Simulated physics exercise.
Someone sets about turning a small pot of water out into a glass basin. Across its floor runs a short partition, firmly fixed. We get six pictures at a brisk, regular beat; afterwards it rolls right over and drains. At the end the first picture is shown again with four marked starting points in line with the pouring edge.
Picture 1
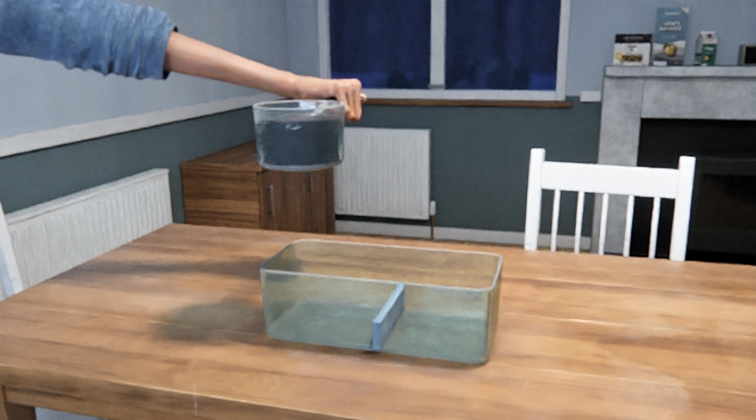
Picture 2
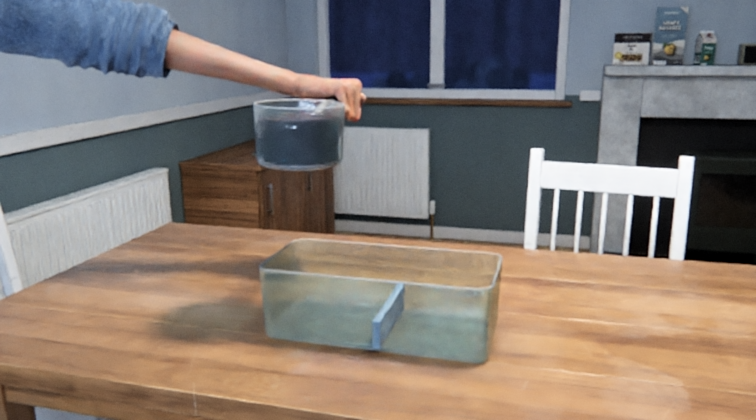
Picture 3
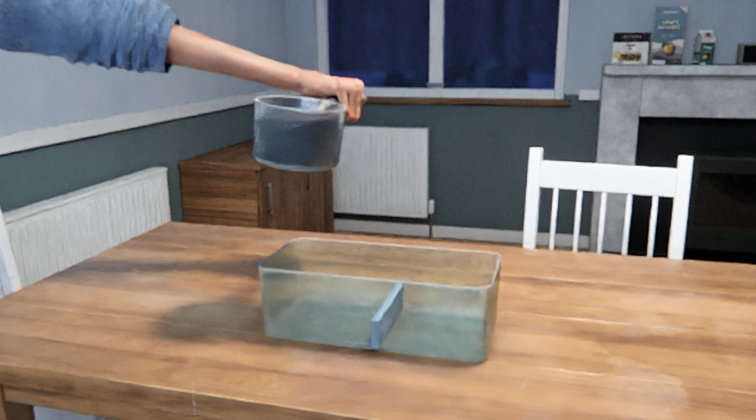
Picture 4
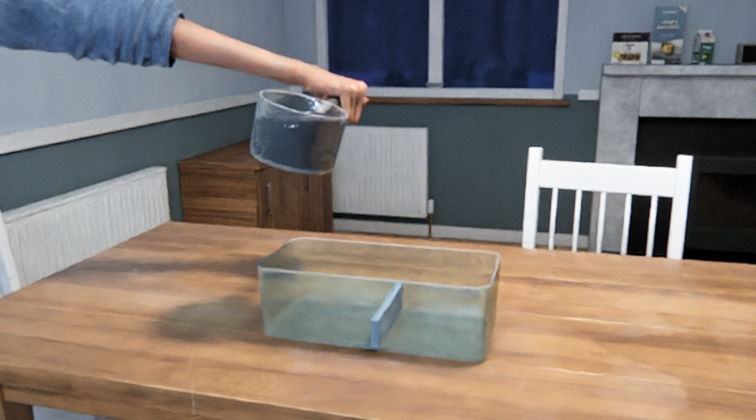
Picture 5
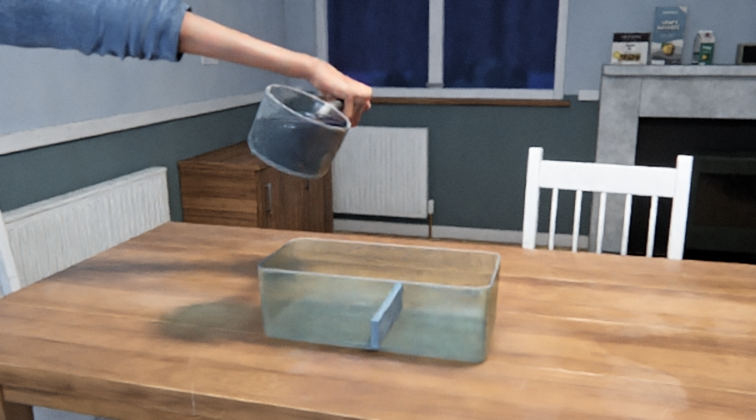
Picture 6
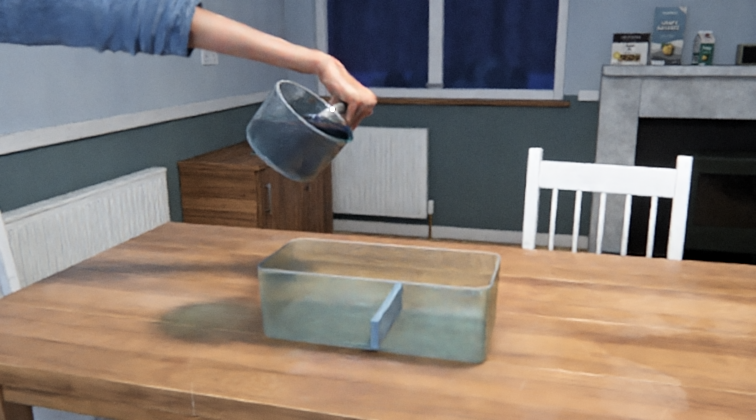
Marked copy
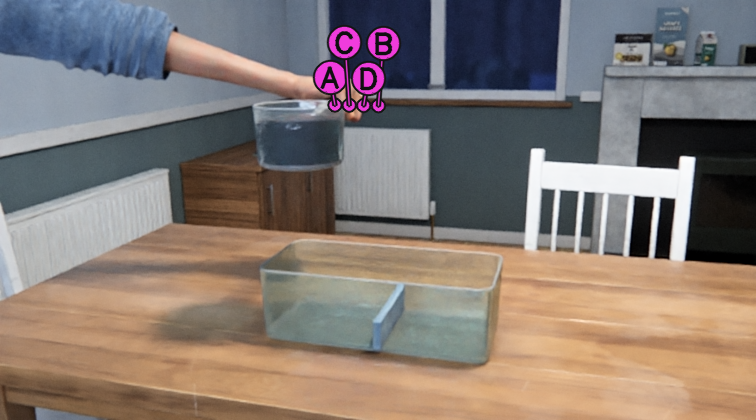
A hand holds a small glass pot of water upright above a clear basin with a short partition, on a wooden table. The hand then gradually tilts the pot to the right, more and more steeply, until the water reaches over the lip on that side.
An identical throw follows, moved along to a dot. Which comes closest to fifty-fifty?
Go for C.
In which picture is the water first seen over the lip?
Picture 6.
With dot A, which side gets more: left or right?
The left one.
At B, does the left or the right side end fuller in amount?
The right one.
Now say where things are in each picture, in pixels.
Upright, lip at (340, 105); basin from (267, 335) to (490, 362); top of the wall at (390, 302); nothing has left yet, in the first picture.
Upright, lip at (340, 105); nothing has left yet, in the second picture.
Tipped about 7°, lip at (342, 109); nothing has left yet, in the third picture.
Tipped about 16°, lip at (344, 116); nothing has left yet, in the fourth picture.
Tipped about 27°, lip at (347, 127); nothing has left yet, in the fifth picture.
Tipped about 41°, lip at (347, 139); water is over the lip, down to (347, 139), in the sixth picture.
In magenta, A at (334, 105); B at (378, 105); C at (349, 105); D at (363, 105).
Choosing A, about 64 % ends left of the wall and 27 % right of it; 9 % is lost outside.
Choosing B, about 14 % ends left of the wall and 80 % right of it; 5 % is lost outside.
Choosing C, about 49 % ends left of the wall and 47 % right of it; 4 % is lost outside.
Choosing D, about 27 % ends left of the wall and 69 % right of it; 5 % is lost outside.
